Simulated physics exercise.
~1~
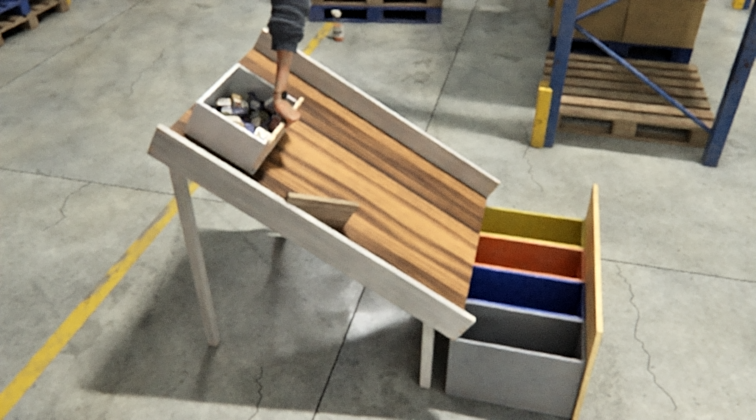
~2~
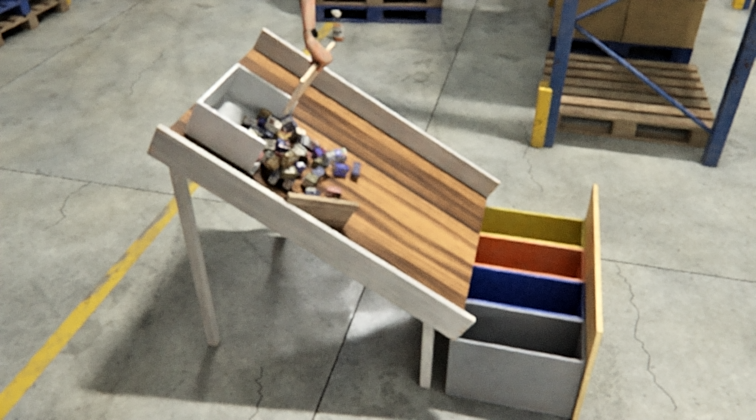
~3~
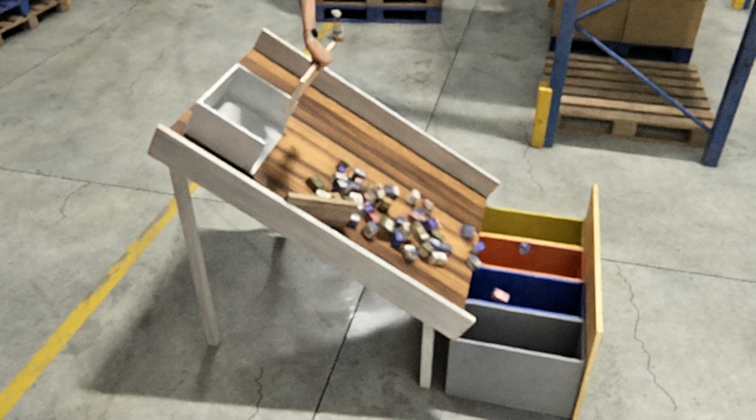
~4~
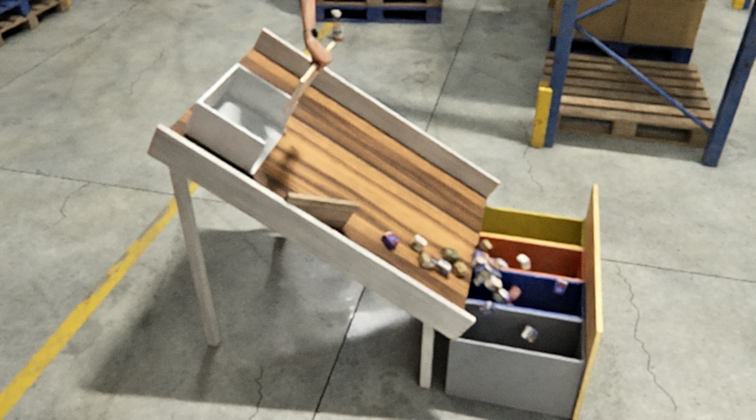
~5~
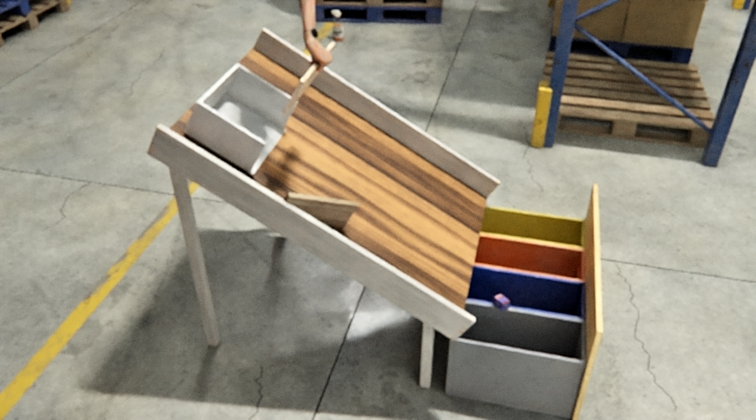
A sloping wooden table with pale side walls stands on a concrete warehouse floor, seen from above, with yellow, orange, blue and grey bins at its lower right end. A hand reaches down to the gate of a white pen full of small cartons at the upper left. The hand lifts the gate, and the cartons spill out in a heap against a short angled board. They tumble past it, spread down the slope and drop over the edge, mostly into the blue and orange bins. The pen is left empty, with one carton showing near the front bins.
